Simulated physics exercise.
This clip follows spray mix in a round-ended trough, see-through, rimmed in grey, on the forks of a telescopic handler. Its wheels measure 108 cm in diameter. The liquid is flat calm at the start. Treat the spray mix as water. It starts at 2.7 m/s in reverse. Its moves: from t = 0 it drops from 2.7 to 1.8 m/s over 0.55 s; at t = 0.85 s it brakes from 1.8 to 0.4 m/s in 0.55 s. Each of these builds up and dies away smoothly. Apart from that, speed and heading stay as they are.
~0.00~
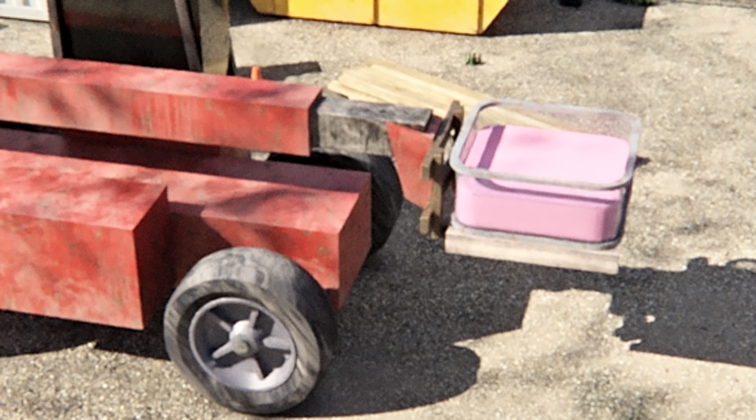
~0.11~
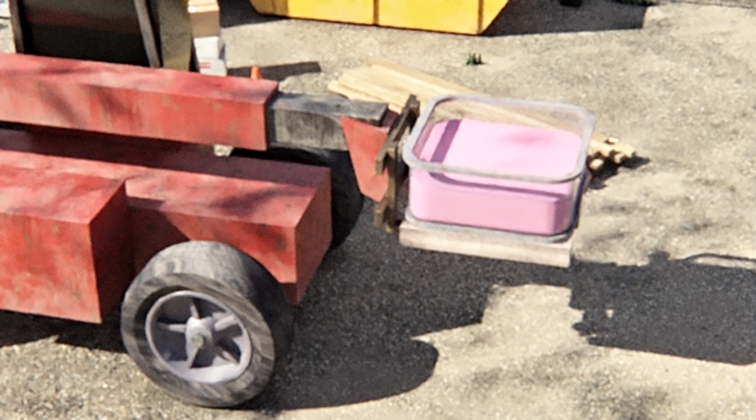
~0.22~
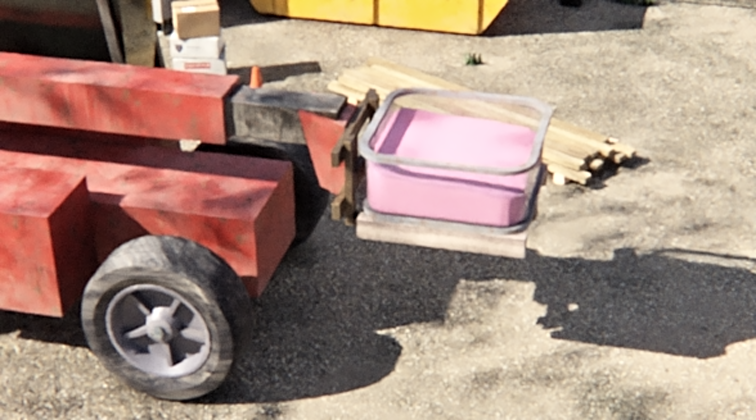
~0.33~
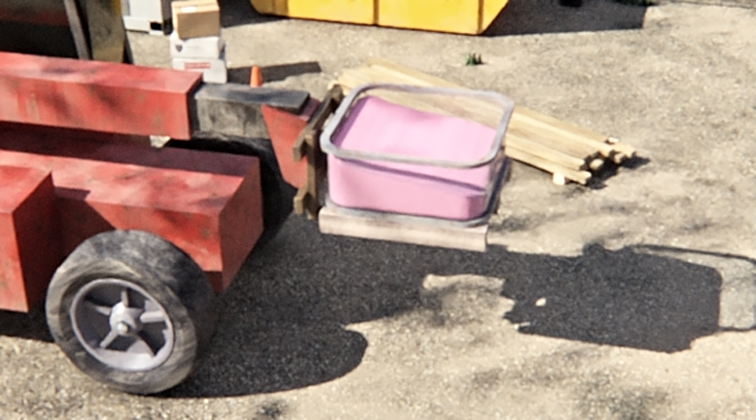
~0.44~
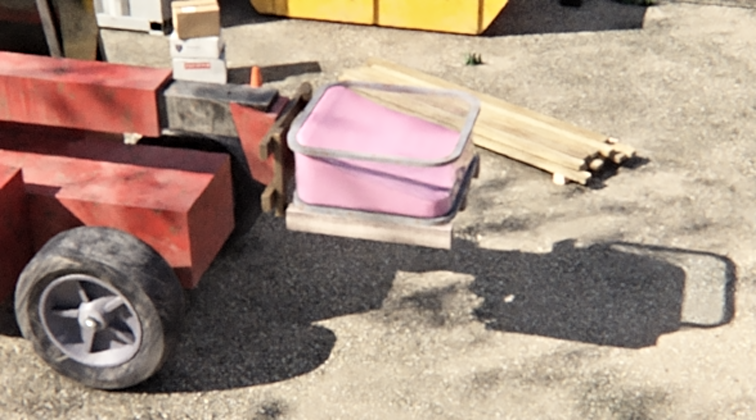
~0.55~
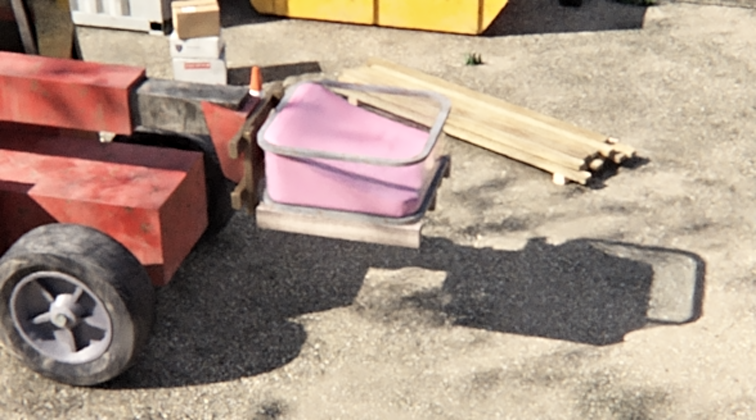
Pink liquid climbs the left side of a clear trough as a red handler reverses left.
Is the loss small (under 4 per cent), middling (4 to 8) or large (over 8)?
The loss is small.
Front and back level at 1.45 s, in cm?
About 18 cm in front and 40 cm behind.
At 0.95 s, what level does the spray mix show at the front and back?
About 26 cm in front and 28 cm behind.
Then, 0.95 s in, the surface is 25 cm up at the front and 28 cm at the back; nothing has left.
Then, 1.45 s in, the surface is 19 cm up at the front and 40 cm at the back; nothing has left.
Then, 1.95 s in, the surface is 23 cm up at the front and 28 cm at the back; nothing has left.
Then, 4.39 s in, 1 per cent is out, mostly over the front, some over the back, 2 of 244 litres.
